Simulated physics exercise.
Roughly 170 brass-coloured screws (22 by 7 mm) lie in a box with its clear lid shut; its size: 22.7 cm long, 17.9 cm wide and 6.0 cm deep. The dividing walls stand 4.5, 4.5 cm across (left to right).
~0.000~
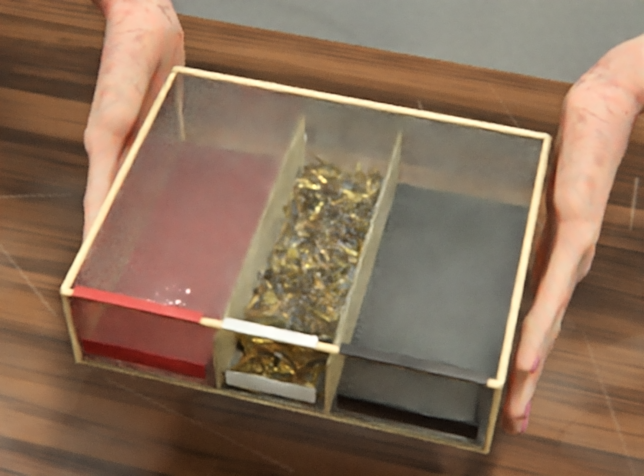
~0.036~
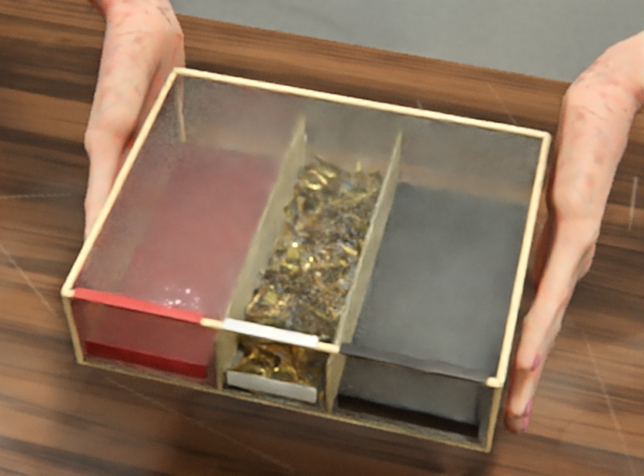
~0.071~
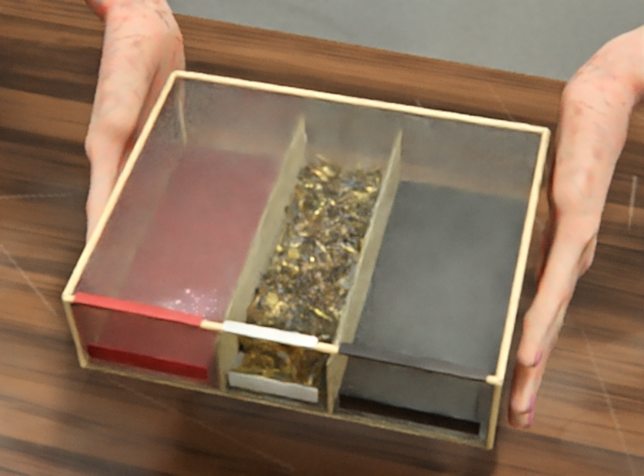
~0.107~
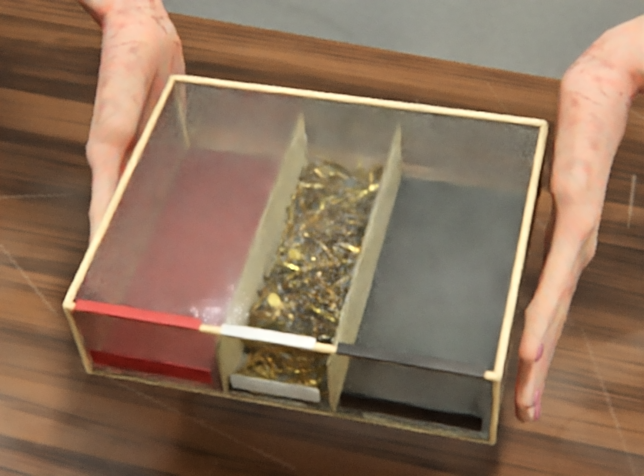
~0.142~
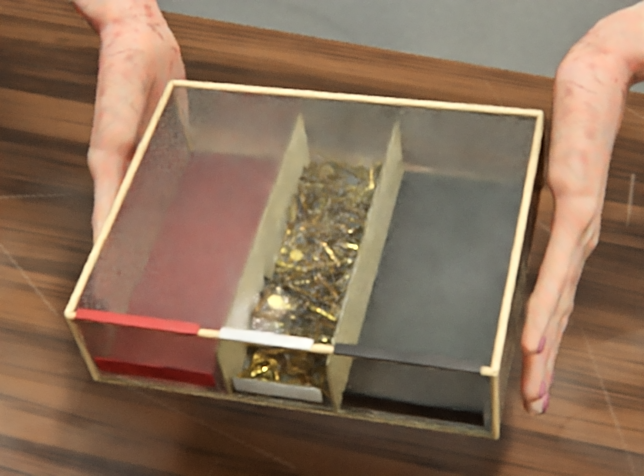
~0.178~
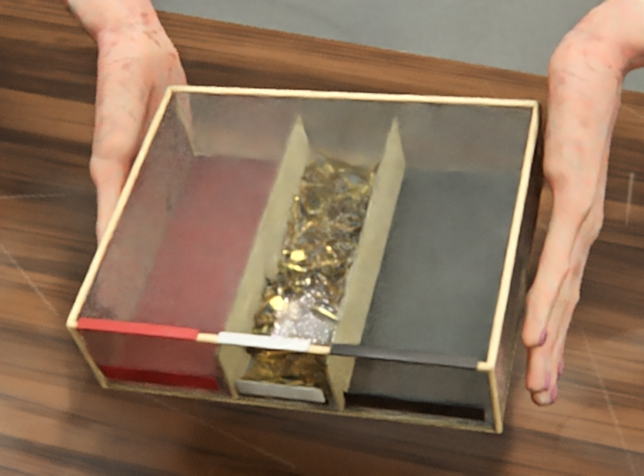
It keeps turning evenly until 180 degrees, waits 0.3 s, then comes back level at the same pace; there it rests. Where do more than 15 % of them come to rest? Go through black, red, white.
Black below, red above, white above.
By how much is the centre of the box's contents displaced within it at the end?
Roughly 7.0 cm.
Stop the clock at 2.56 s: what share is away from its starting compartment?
Some 30 per cent.
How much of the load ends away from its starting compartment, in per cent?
About 50 per cent.
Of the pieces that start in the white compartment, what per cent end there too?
About 50 per cent.
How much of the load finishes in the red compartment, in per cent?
Roughly 50 per cent.
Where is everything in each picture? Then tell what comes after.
In the first frame, box at (276, 344); tilt 0 degrees; white 100 %.
In the second frame, box at (276, 344); tilt 1 degrees.
In the third frame, box at (276, 345); tilt 2 degrees.
In the fourth frame, box at (275, 347); tilt 4 degrees; low side left.
In the fifth frame, box at (273, 349); tilt 8 degrees; low side left.
In the sixth frame, box at (272, 352); tilt 11 degrees; low side left; white 100 %. It turns about 95 degrees a second.
After 1.48 s, tilt 134 degrees; red 25 %, white 75 %; middle of all pieces near (370, 312).
Then, at 2.56 s, tilt 164 degrees; red 30 %, white 70 %; middle of all pieces near (394, 300).
Then, at 3.56 s, tilt 70 degrees; red 45 %, white 55 %; middle of all pieces near (275, 355).
After 4.51 s, tilt 0 degrees; red 50 %, white 50 %; middle of all pieces near (206, 312).
At rest (4.9 s), black 0 %, red 50 %, white 50 %.
